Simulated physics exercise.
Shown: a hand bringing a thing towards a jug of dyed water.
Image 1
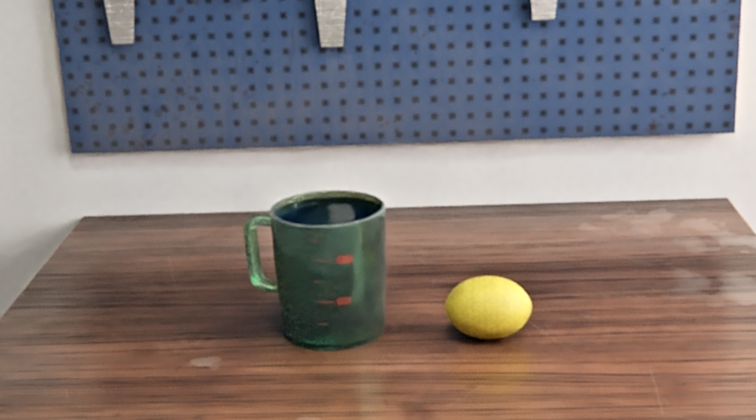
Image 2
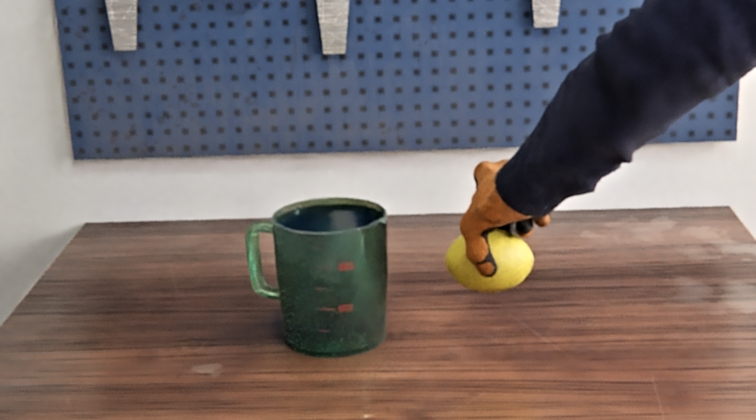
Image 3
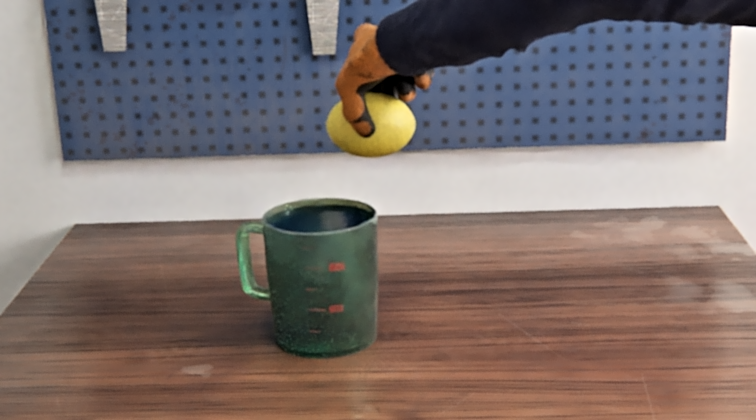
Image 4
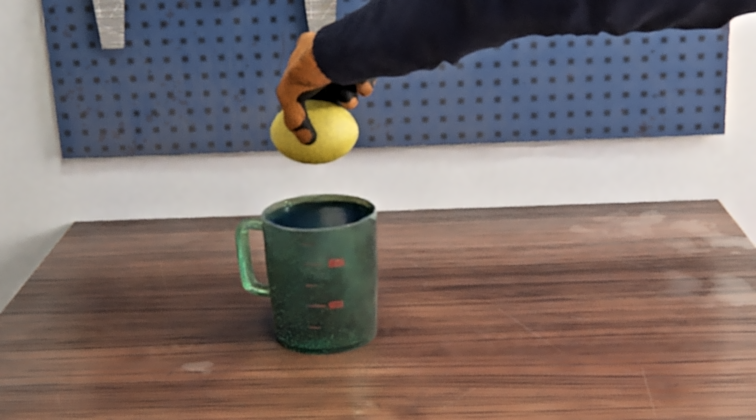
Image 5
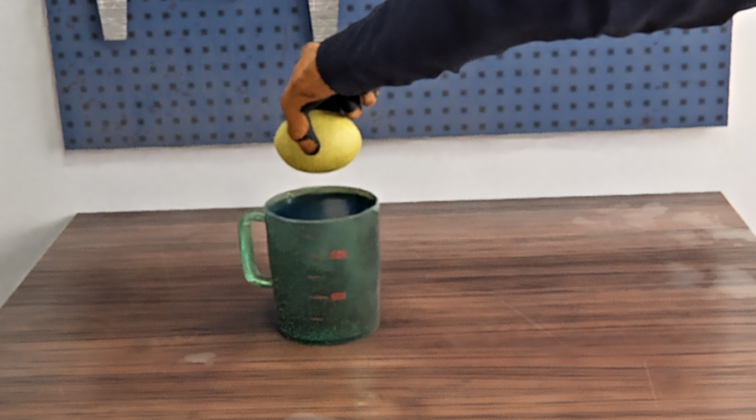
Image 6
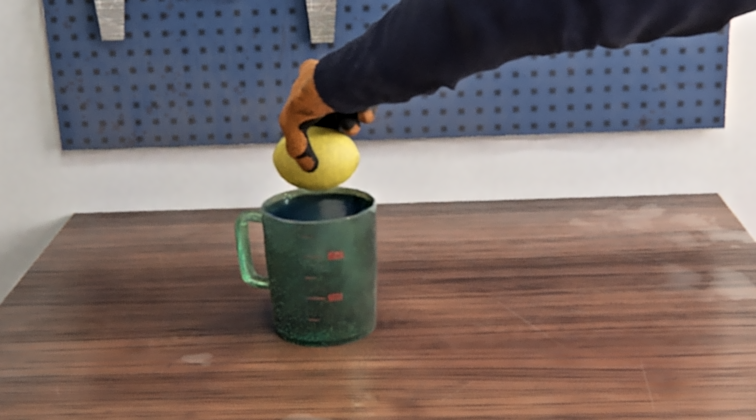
A wooden tabletop before a white wall with a blue pegboard is seen from the front and slightly above, the camera shifting slightly. A green-tinted jug with red markings and a handle on its left stands left of centre, nearly full of dark liquid, with a yellow lemon to its right. A dark-sleeved arm reaches in from the right, picks up the lemon, carries it left above the jug and lowers it close to the rim.
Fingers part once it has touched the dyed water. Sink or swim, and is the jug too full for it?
What you'd see is that the thing keeps afloat while the jug spills some.
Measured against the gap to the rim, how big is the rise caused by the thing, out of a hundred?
Ratio: About 240 in a hundred.
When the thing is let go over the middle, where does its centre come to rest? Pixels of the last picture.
About (320, 222).
Next, the lemon enters the dyed water; the jug is full to the brim.
After that, the lemon comes up again; the jug is full to the brim; it has run over.
Finally, the lemon rides on the surface; the jug is full to the brim; it has run over.
